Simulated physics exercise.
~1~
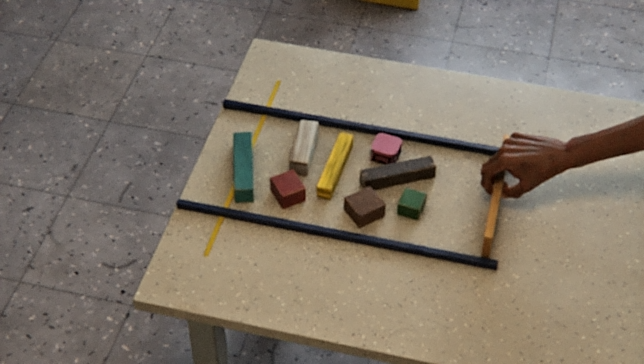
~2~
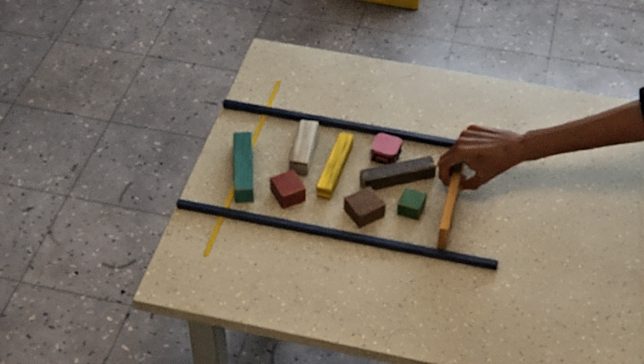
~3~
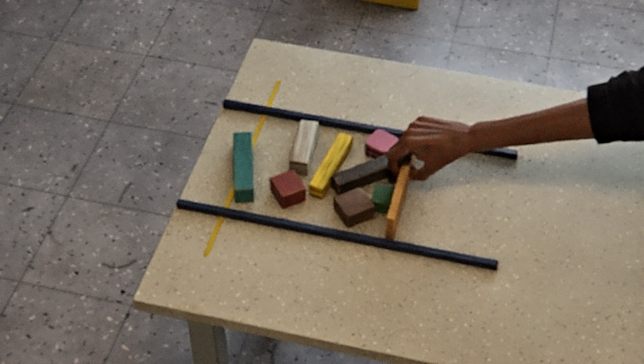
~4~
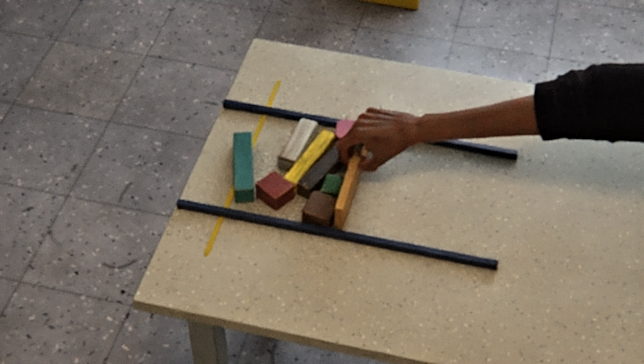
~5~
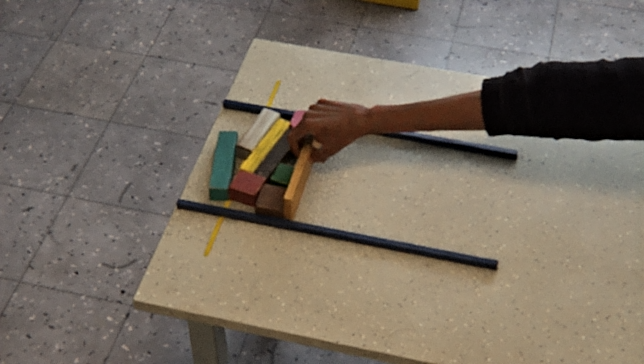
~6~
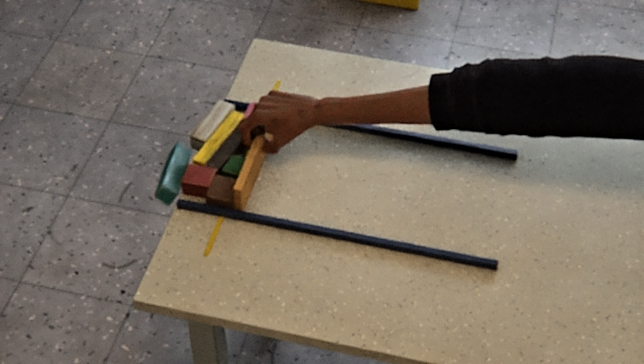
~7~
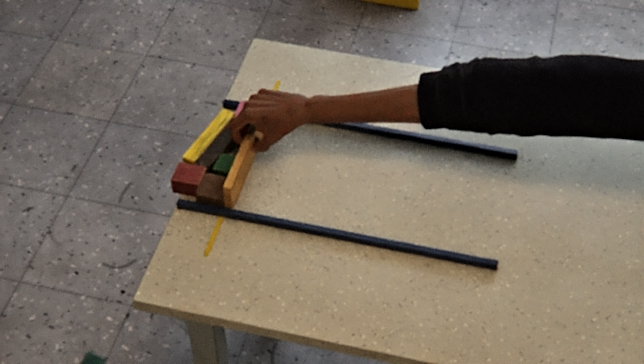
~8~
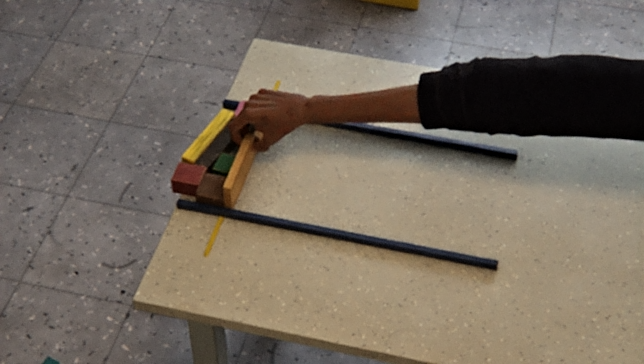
A hand grips an upright orange board at the right end of two dark rails on a pale speckled table, seen from above at an angle, with grey floor tiles beyond. Between the rails lie blocks and bars in turquoise, white, yellow, black, red, pink, brown and green, near a yellow tape line at the left. The hand pushes the board left, gathering the pieces into a tight cluster against the turquoise bar. The turquoise bar tips over the table's left edge and drops, and the white stick falls too. The board stops by the tape, with the remaining pieces crowded at the edge.
